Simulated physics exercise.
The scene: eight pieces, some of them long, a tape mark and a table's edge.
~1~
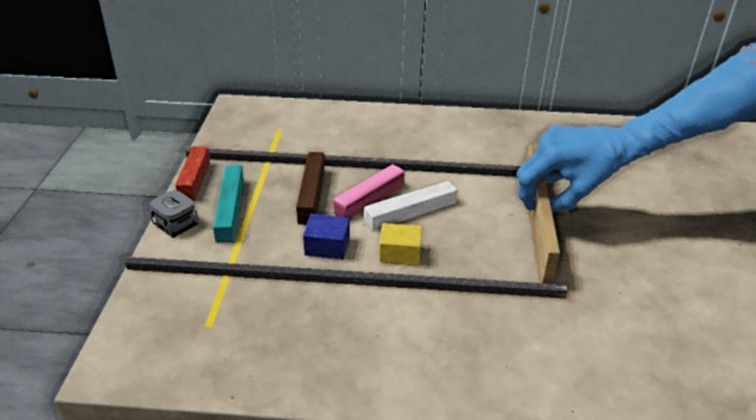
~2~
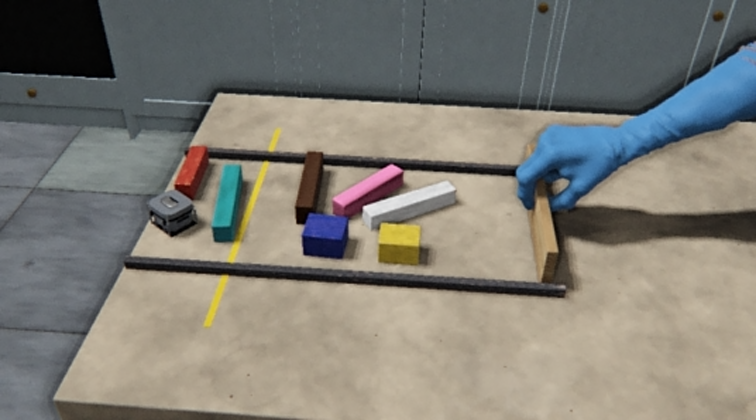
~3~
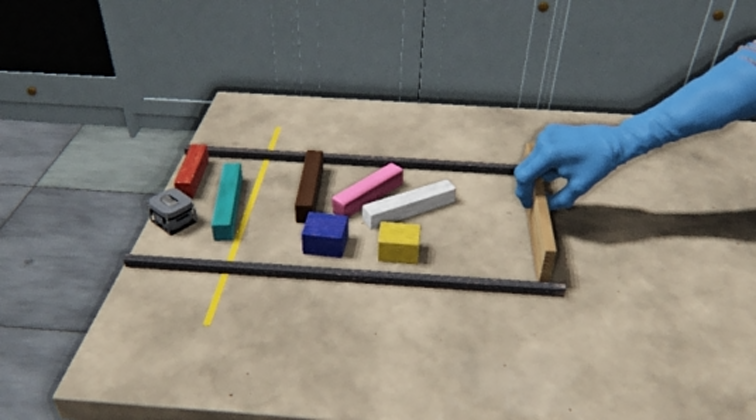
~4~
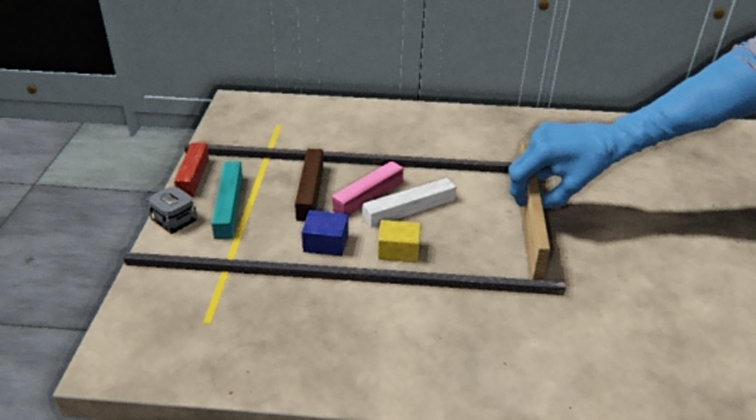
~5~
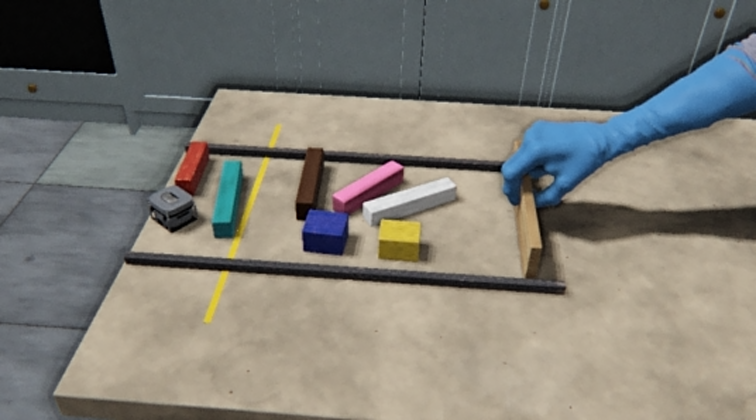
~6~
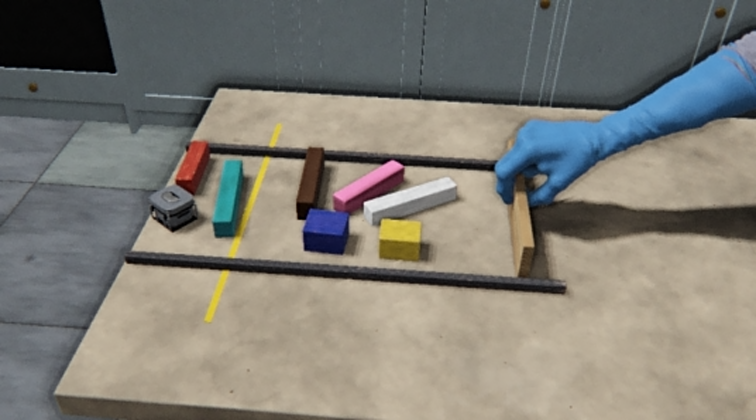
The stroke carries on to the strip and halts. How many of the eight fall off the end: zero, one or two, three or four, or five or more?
Outcome: The number that fall off is one or two.
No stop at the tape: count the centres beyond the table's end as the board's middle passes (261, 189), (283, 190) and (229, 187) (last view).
Place by place, 1, 0 and 3.
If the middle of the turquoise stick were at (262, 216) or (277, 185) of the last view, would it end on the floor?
The turquoise stick holds on; does not fall.
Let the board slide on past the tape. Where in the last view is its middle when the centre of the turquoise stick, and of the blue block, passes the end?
About (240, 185), and (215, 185) for the other.
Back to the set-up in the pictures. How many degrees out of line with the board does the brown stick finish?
About 25°.
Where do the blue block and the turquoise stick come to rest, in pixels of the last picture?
The blue block at (174, 235), the turquoise stick at (167, 190).
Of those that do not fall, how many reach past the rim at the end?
The number is 2.
Soon after, none off yet; red bar at rest near (193, 167); grey case at rest near (173, 208); turquoise stick at rest near (229, 197).
After that, none off yet; red bar at rest near (193, 167); grey case displaced a little near (161, 207); turquoise stick displaced a little near (201, 194).
In the end, the number that fall off is one or two; gone, grey case.
